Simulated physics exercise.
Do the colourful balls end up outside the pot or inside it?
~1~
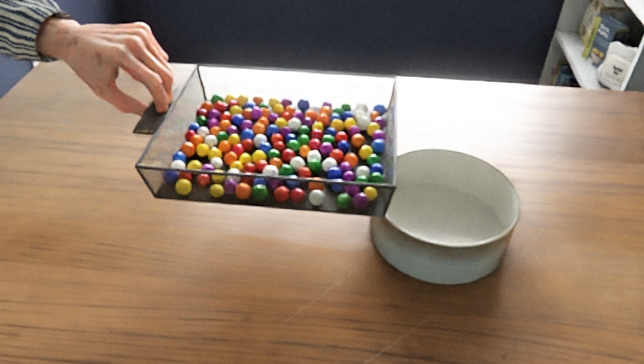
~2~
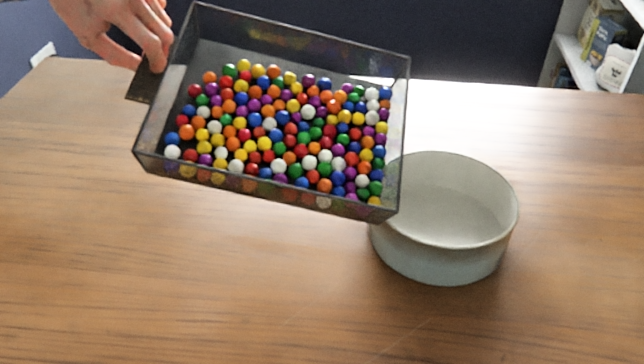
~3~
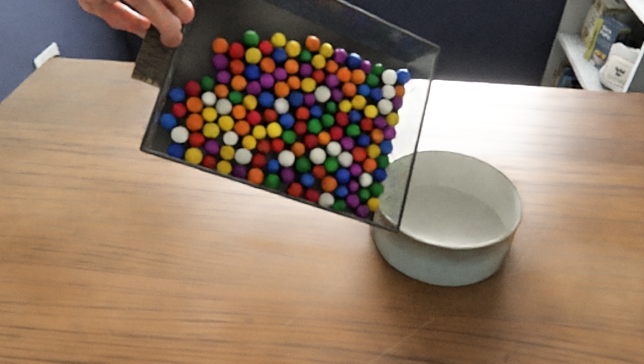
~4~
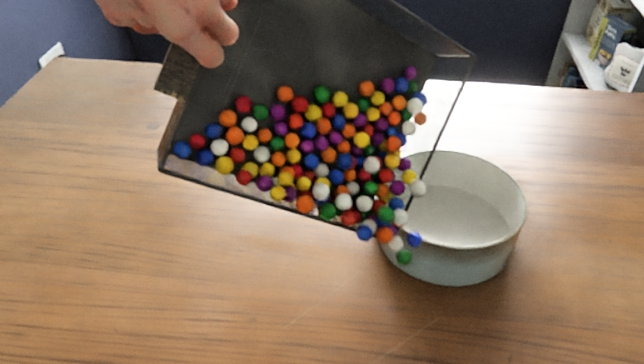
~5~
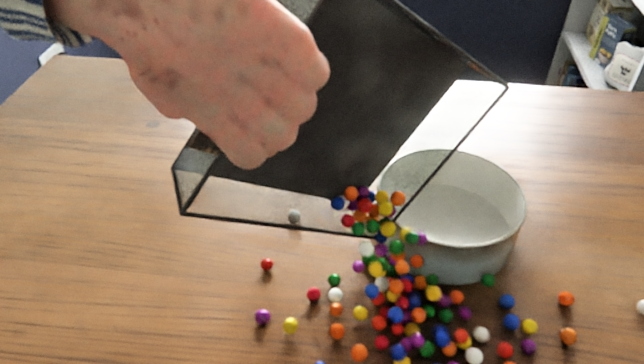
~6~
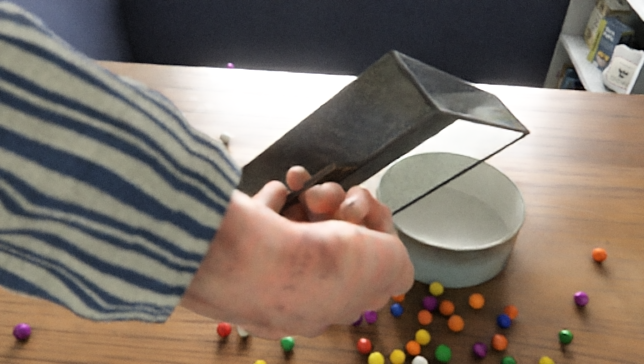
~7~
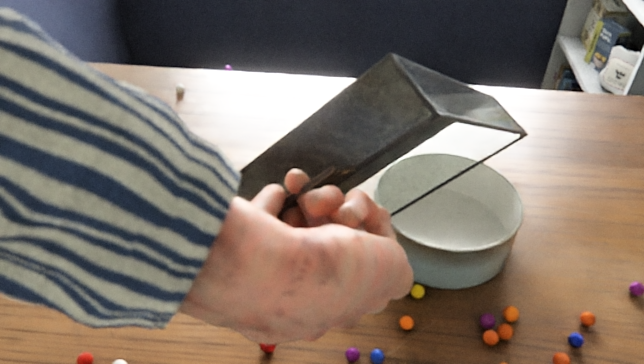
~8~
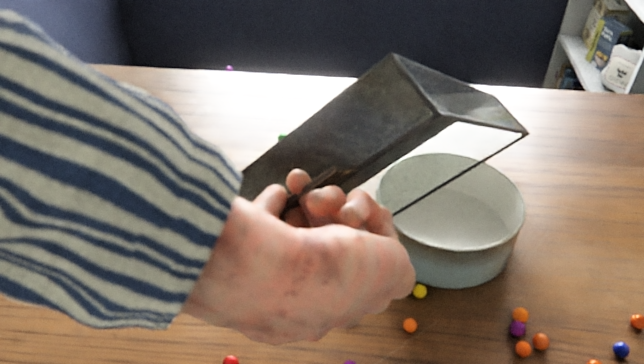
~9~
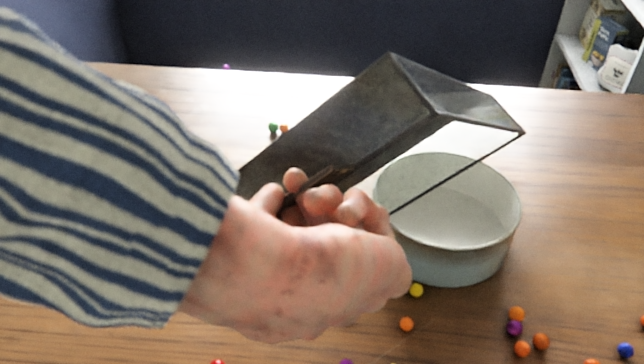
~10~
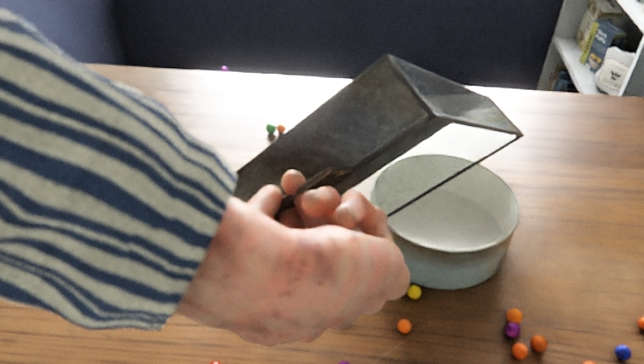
They end up outside the pot. The balls pour down in front of it and scatter over the table, and the pot stays empty.
